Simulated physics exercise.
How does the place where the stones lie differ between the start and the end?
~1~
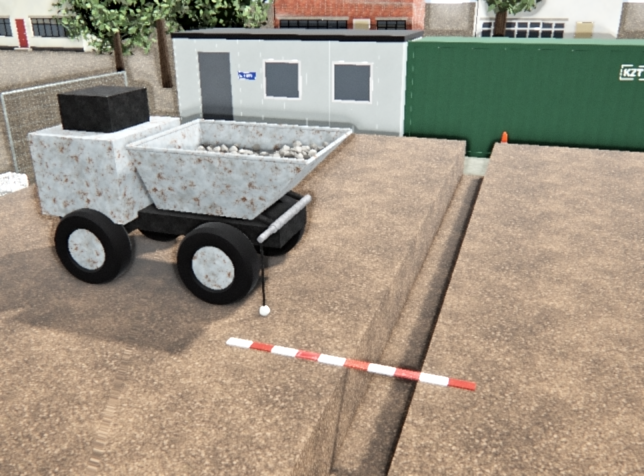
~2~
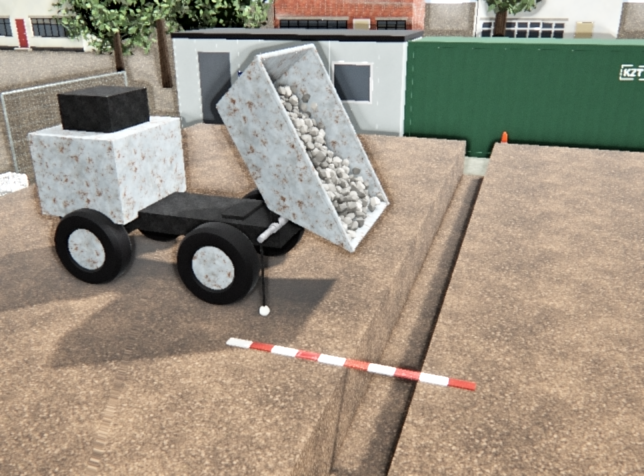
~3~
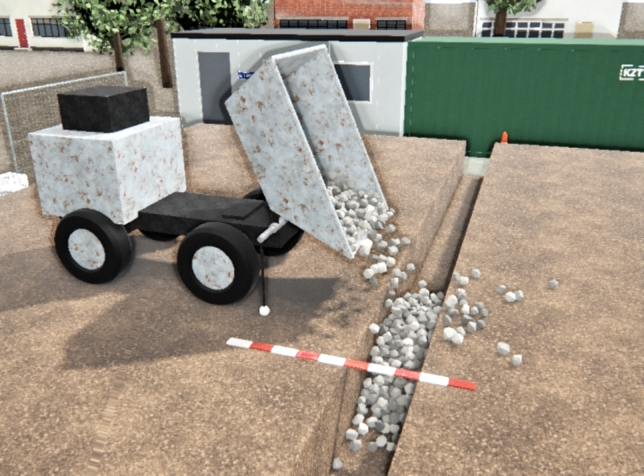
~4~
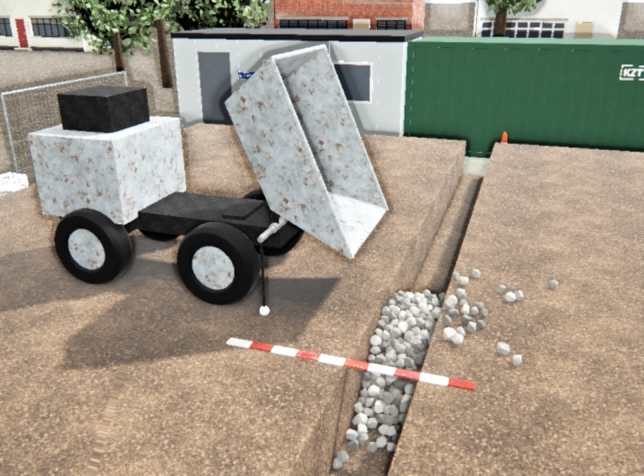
At the start the stones are heaped in the dumper's level skip. At the end they lie lower and to the right, nearly all in the trench near the striped staff, with a few on the ground beyond it.
